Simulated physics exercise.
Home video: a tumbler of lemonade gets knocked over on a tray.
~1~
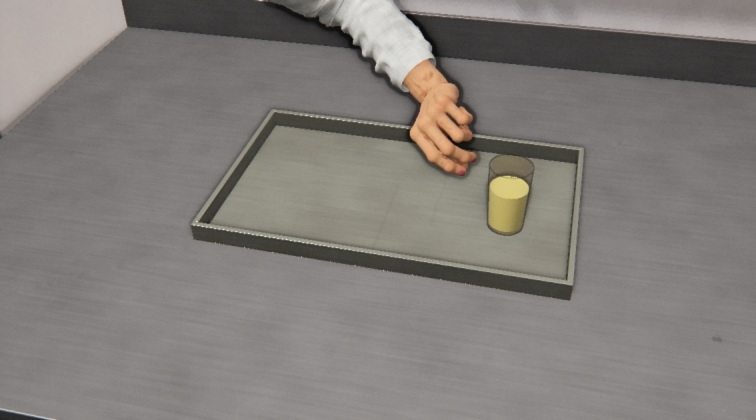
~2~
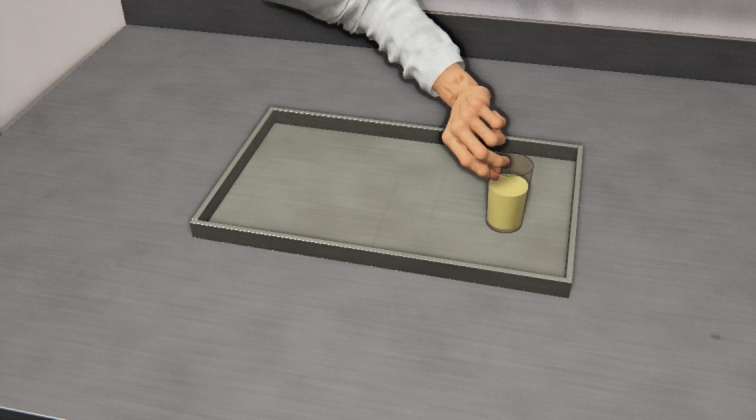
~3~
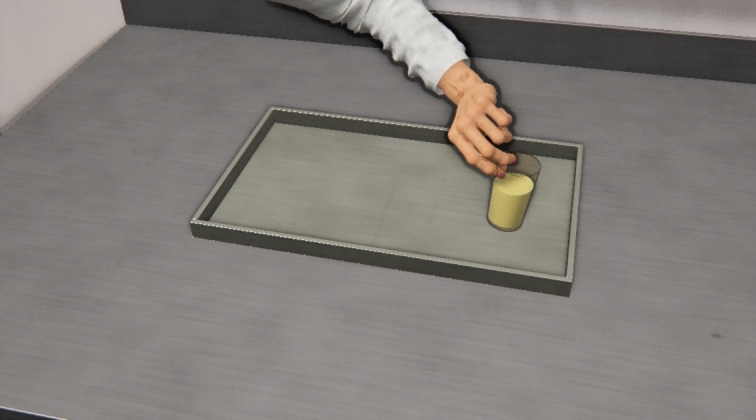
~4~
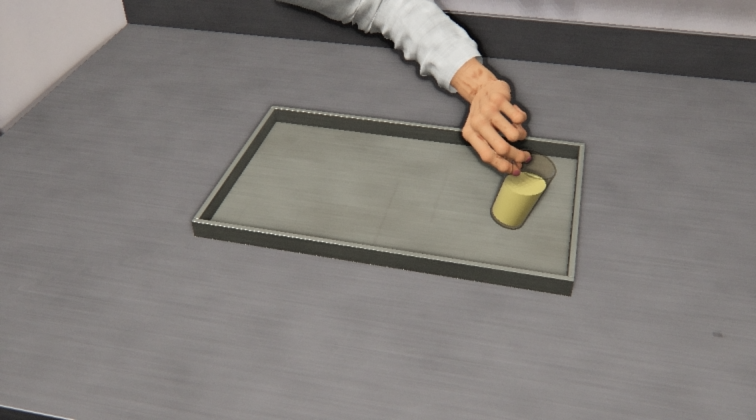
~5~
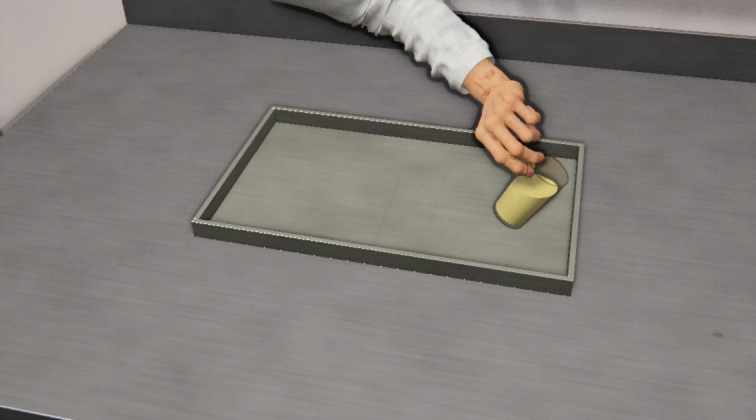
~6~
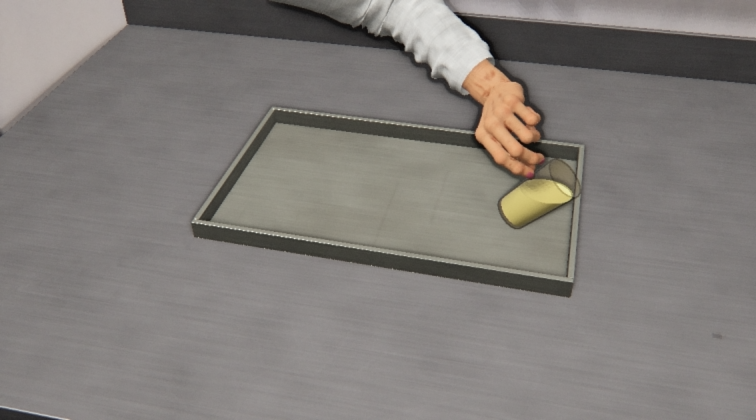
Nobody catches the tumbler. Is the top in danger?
The spill is not caught by the tray.
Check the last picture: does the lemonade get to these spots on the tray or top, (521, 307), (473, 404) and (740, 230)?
Going in the order asked, the first spot is outside the spill, the second is outside the spill and the third is inside the spill.
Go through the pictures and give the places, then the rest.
In the first frame, it stands upright; tumbler (508, 194) about two thirds full; tray (376, 250).
In the second frame, fingers against its side; tumbler about two thirds full, surface at (508, 186).
In the third frame, fingers against its side; tumbler (512, 191) about two thirds full.
In the fourth frame, fingers against its side; tumbler about two thirds full, surface at (525, 184); tray (376, 247).
In the fifth frame, fingers against its side; tumbler (529, 191) tipped 30°.
In the sixth frame, it is falling; tumbler (539, 195) tipped 40°.
A moment on, the tumbler lies across the rim; the puddle covers about as much as a plate; it spreads outside the tray.
Further on, the puddle covers about as much as a tray; it spreads outside the tray.
When it is over, the puddle covers about as much as a tray; it spreads outside the tray.
